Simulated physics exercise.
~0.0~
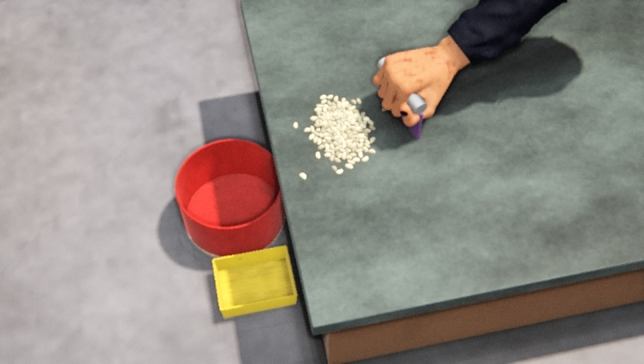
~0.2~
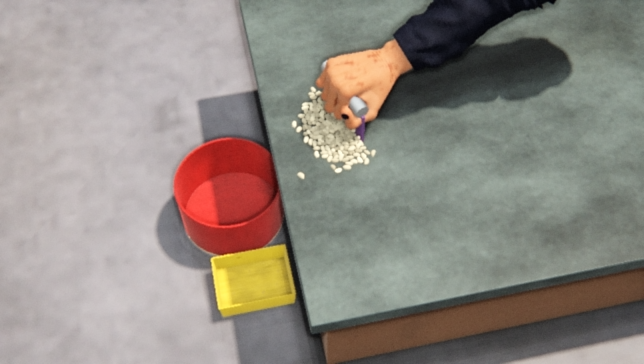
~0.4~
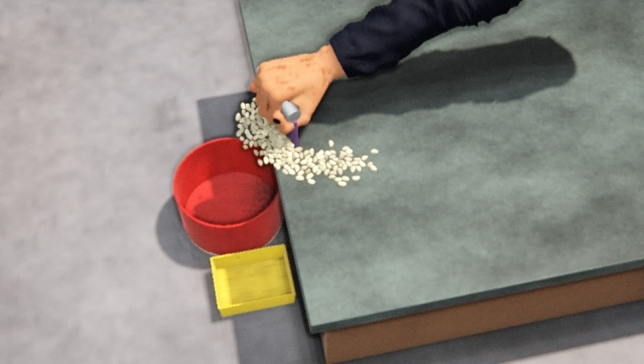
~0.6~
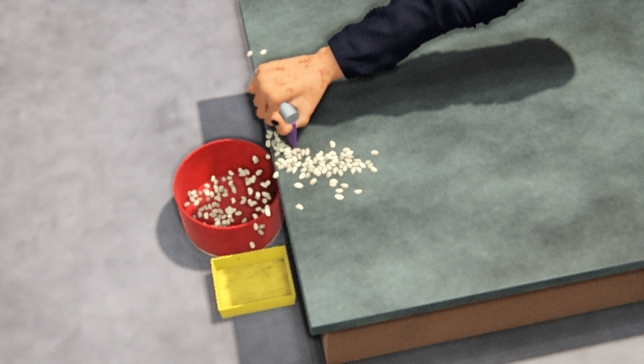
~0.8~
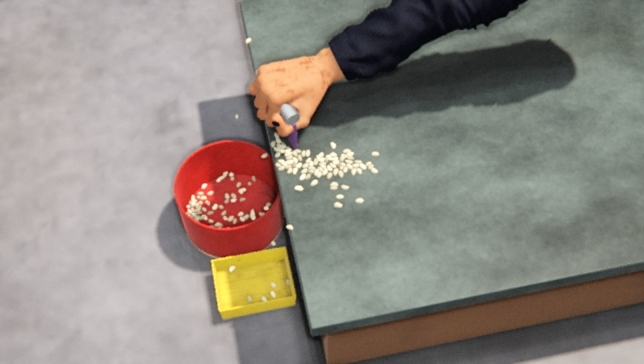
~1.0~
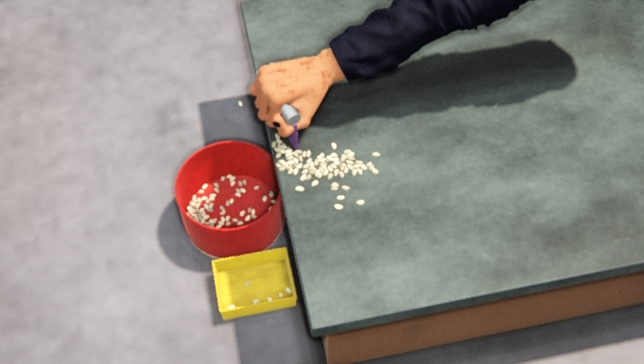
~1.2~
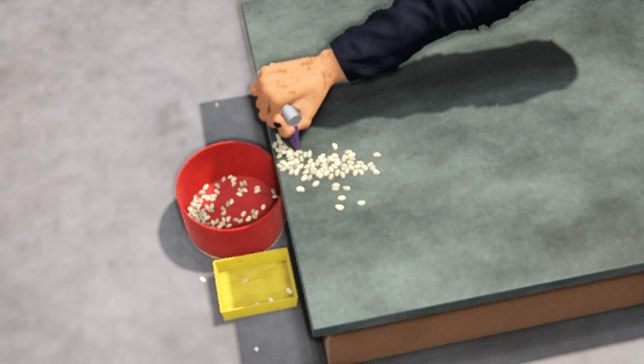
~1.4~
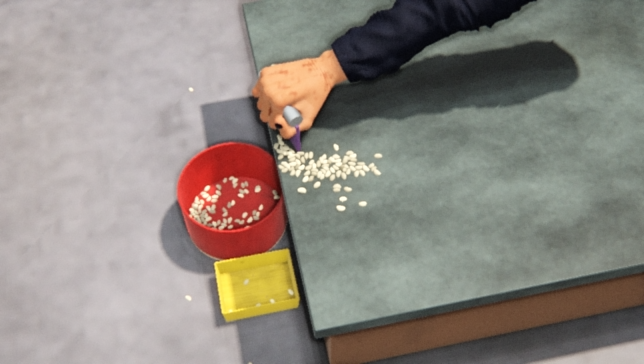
A hand in a dark sleeve grips a small scraper on a grey-green tabletop, seen from above by a slightly swaying camera. A loose pile of white beans lies to its left, with a red pot and a smaller yellow tin beyond the table's left edge. The hand sweeps left into the pile, spreading the beans toward the edge, and stops there. Many spill over and drop into the red pot, while a few land in the yellow tin or scatter past both. At the end, the hand stays still beside the many beans left on top.
